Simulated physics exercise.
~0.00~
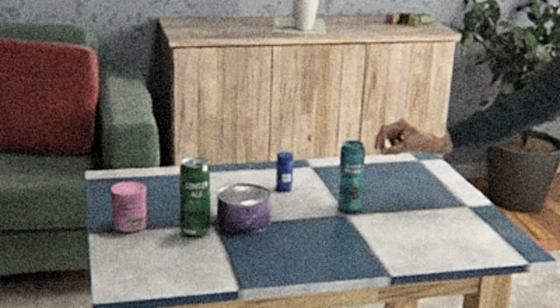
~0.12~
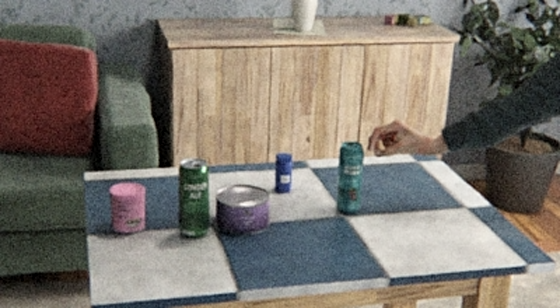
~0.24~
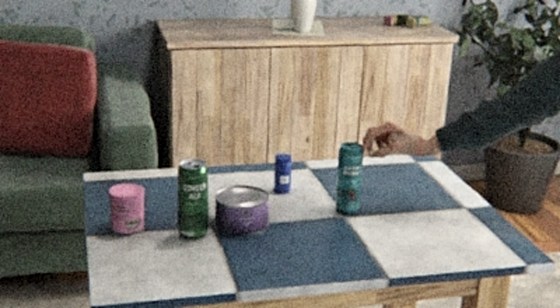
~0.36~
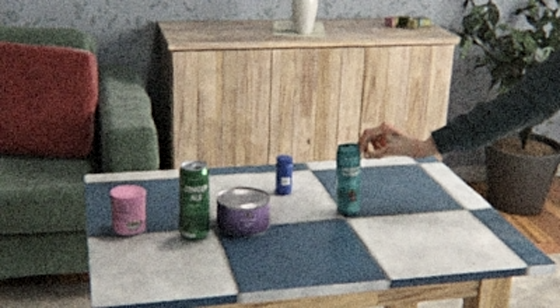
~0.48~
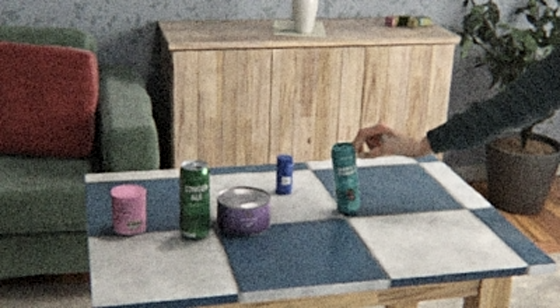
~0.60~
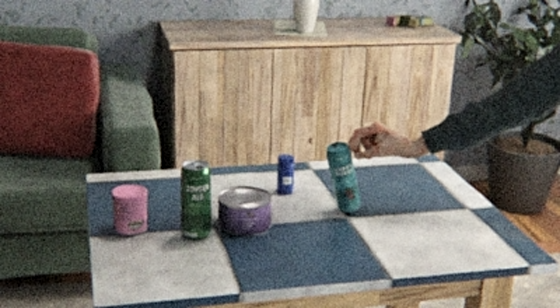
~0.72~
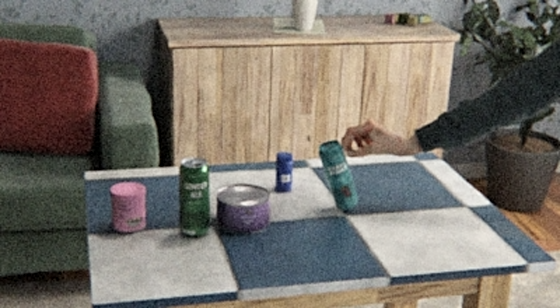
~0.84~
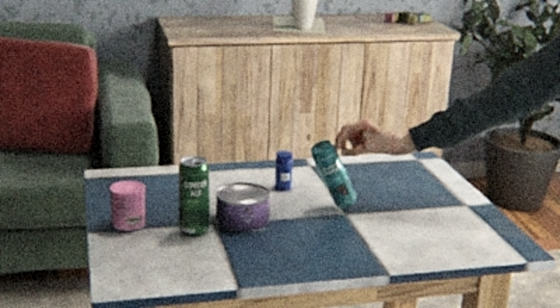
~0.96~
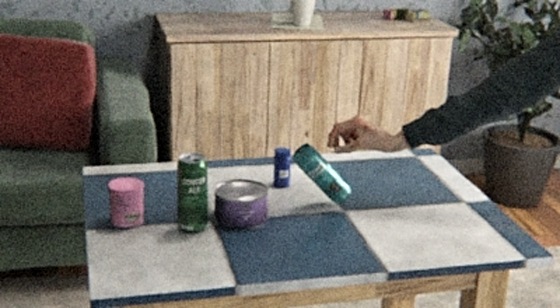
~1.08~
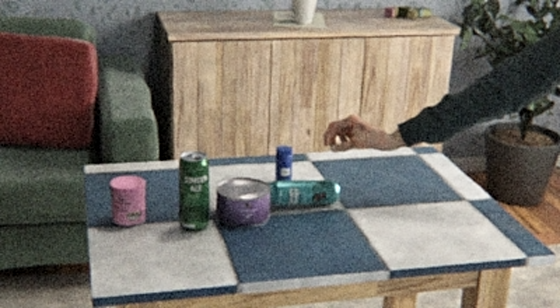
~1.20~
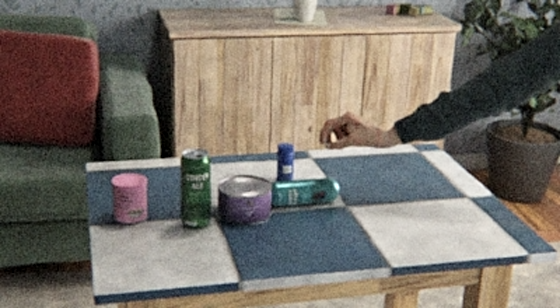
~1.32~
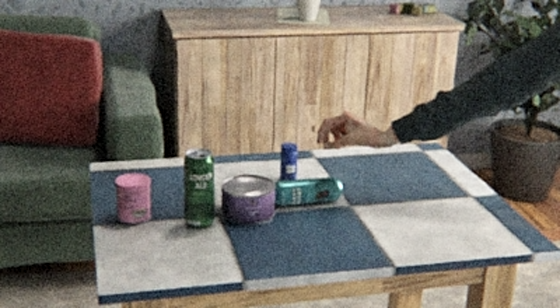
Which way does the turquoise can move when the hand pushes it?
The turquoise can moves to the left, tipping over toward the purple tub.
